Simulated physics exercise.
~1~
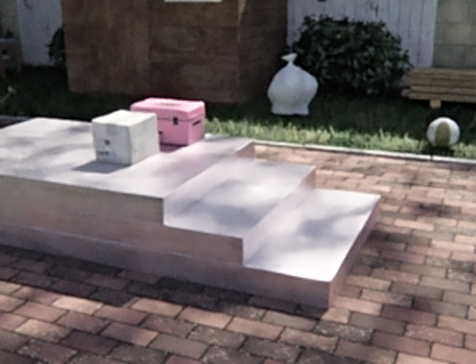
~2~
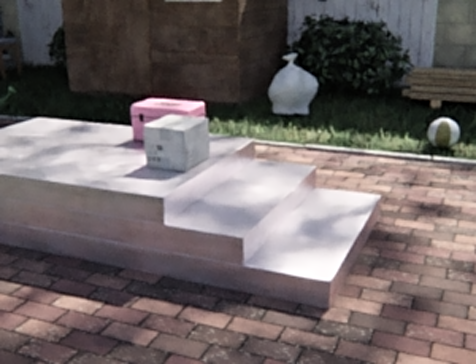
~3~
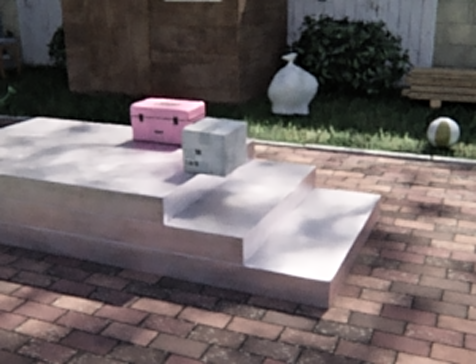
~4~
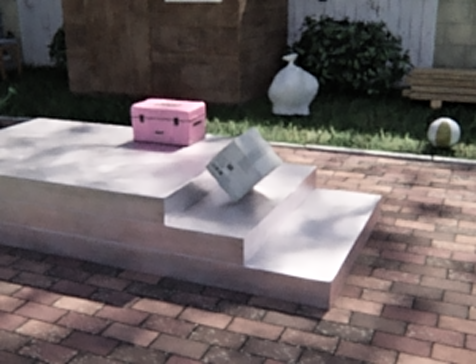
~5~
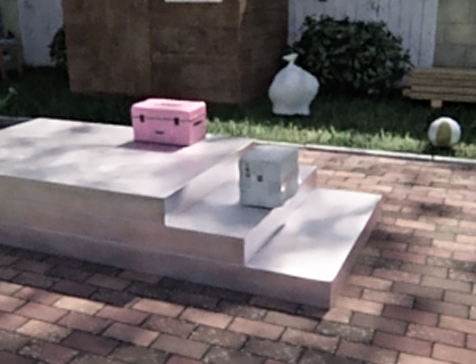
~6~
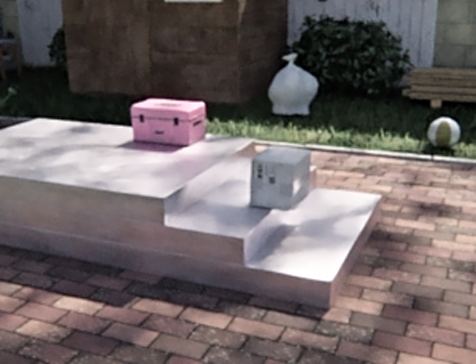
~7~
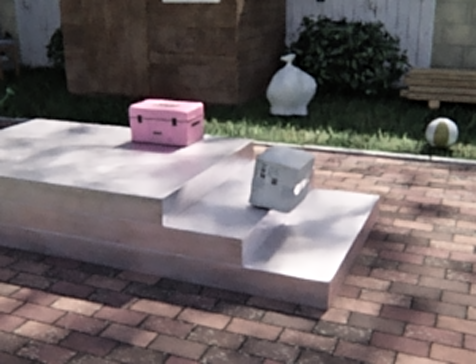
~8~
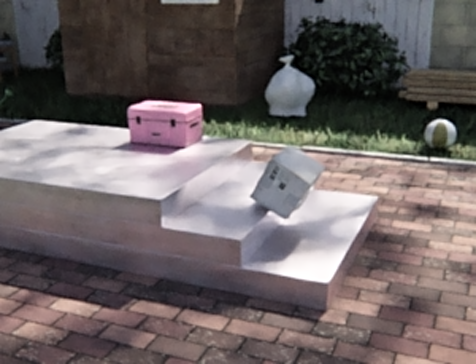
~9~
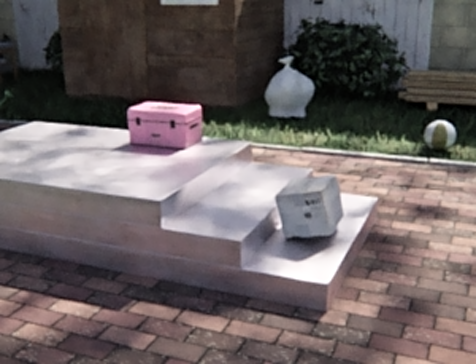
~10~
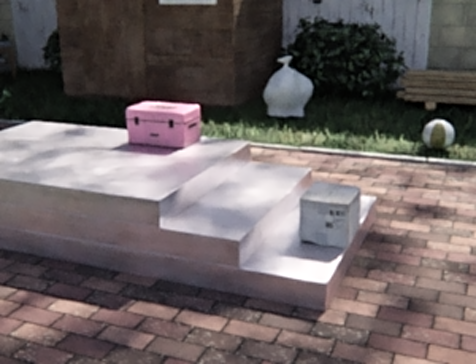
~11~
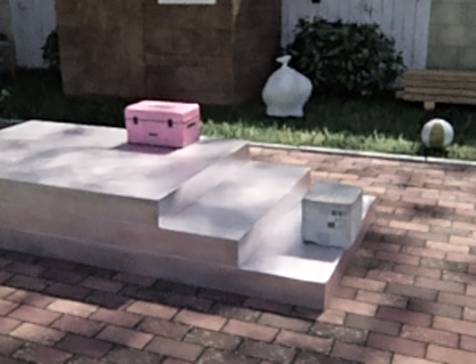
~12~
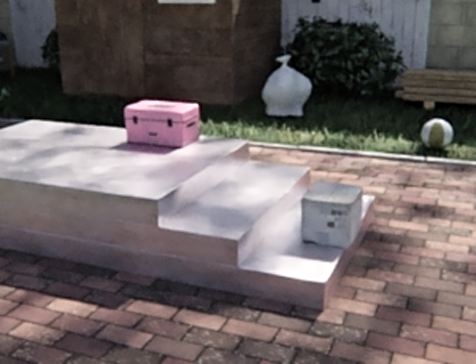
A low, pale platform with steps going down to the right stands on a red brick patio, seen from slightly above by a gently swaying camera. A closed pink toolbox sits on the top level, with a pale, boxy parcel nearby and to its left at first, while a white sack and a ball rest by the grass behind. The parcel slides right, passing in front of the toolbox, and tips over the edge onto the step below. It moves on, tilts over the next edge and tumbles down again. It settles upright on the lowest step, while the toolbox stays put.
